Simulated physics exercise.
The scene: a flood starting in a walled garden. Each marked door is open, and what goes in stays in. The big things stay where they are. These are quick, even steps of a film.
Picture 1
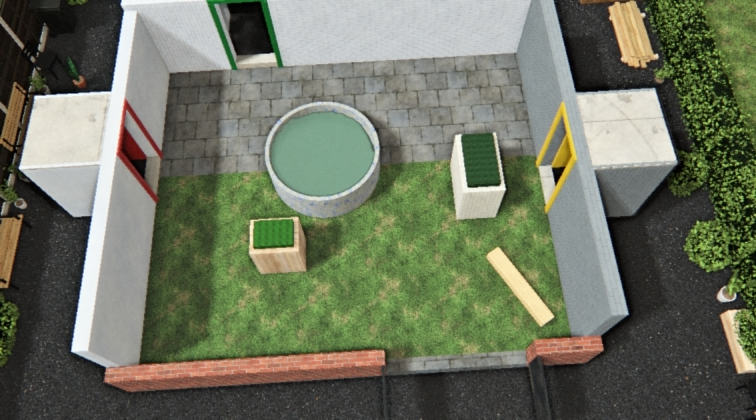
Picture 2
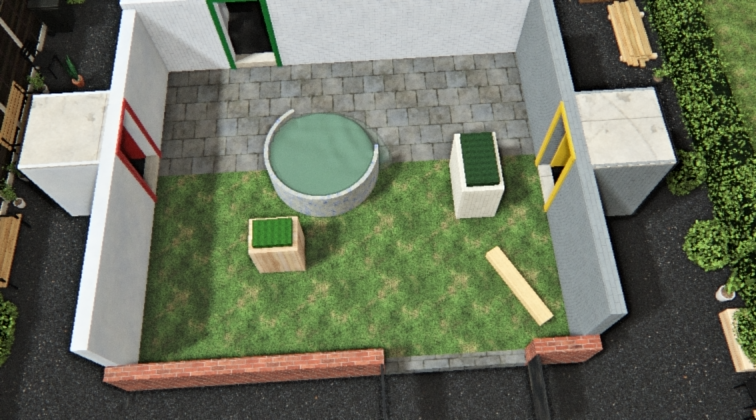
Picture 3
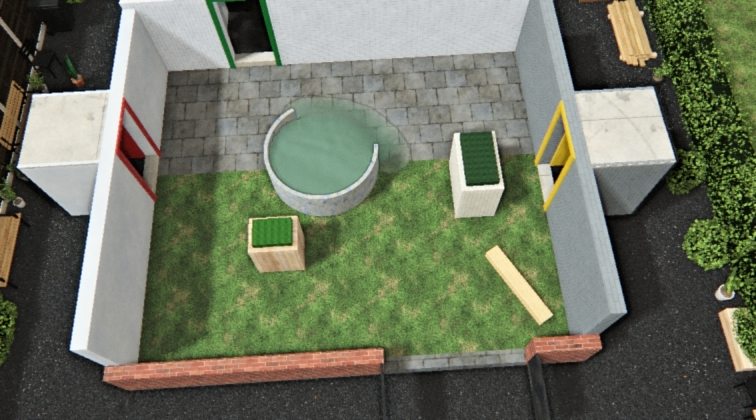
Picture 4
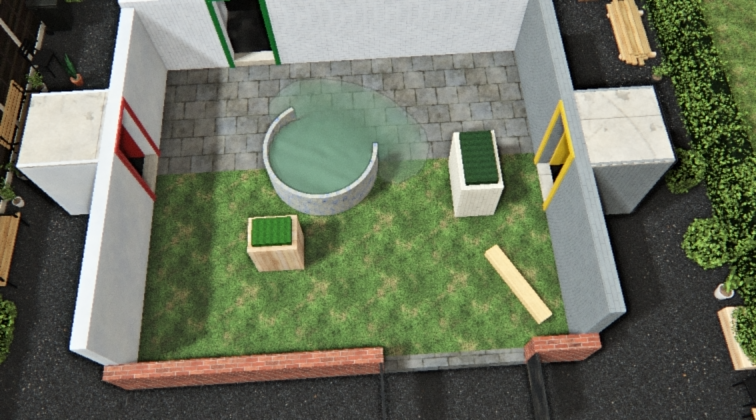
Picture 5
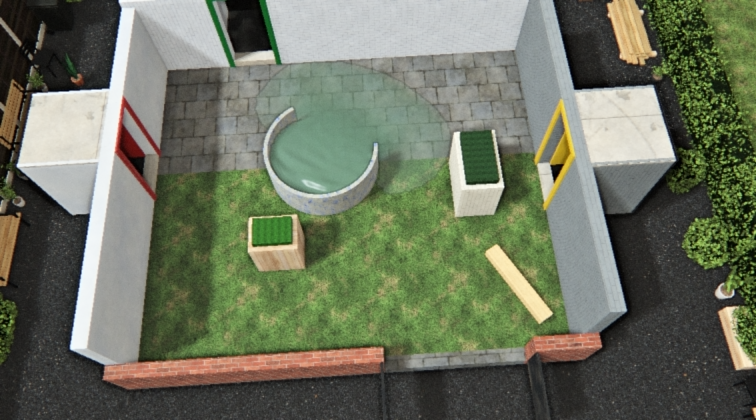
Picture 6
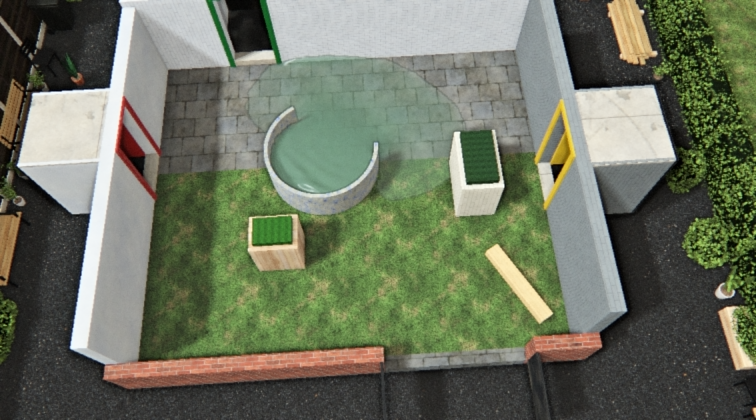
We see a round stone tank of green water in a walled garden, whole at first; then its far side opens and water pours out, spreading in a widening sheet across the grey paving behind and to the right.
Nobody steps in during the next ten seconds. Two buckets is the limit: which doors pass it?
One by one: The red door holds within the limit; the yellow door floods; the green door holds within the limit.
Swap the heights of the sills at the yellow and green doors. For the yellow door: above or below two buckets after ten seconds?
One by one: The yellow one stays under.
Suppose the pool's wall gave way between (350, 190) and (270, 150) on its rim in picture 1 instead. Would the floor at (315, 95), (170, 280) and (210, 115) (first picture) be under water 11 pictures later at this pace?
In turn: Free of water, wet, clear.
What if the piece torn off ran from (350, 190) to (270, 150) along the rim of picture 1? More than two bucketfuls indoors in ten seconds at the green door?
Then: Green stays under.
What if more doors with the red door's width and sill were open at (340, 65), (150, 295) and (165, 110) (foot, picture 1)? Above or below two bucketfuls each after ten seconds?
In that order: Passes that mark, stays under, is under.
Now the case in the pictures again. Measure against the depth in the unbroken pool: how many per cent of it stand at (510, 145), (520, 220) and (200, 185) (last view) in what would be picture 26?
Roughly 18, 4 and 0 per cent, in turn.
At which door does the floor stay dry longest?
Last comes the red-painted one.
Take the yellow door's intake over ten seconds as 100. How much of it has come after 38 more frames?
Close to 45 %.
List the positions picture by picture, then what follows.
The round tank at (322, 151) is whole and still, in the first picture.
Water pours out on the round tank's far side and has run to a hidden place, in the second picture.
The front is at (403, 164), out from the gap on the round tank's far side, in the third picture.
The front is at (423, 160), out from the gap on the round tank's far side, in the fourth picture.
Water pours out on the round tank's far side and has run to (441, 161), in the fifth picture.
Water pours out on the round tank's far side and has run to a hidden place, in the sixth picture.
A moment on, water covers 30 % of the floor; the red door not reached, the yellow door not reached, the green door wet at the sill, nothing in.
Next, water covers 35 % of the floor; the red door not reached, the yellow door not reached, the green door wet at the sill, nothing in.
Then, water covers 45 % of the floor; the red door wet at the sill, nothing in, the yellow door wet at the sill, nothing in, the green door wet at the sill, nothing in.
Later, water covers 70 % of the floor; the red door wet at the sill, nothing in, the yellow door over two buckets in, the green door wet at the sill, nothing in.
In the end, water covers 95 % of the floor; the red door wet at the sill, nothing in, the yellow door over two buckets in, the green door wet at the sill, nothing in.
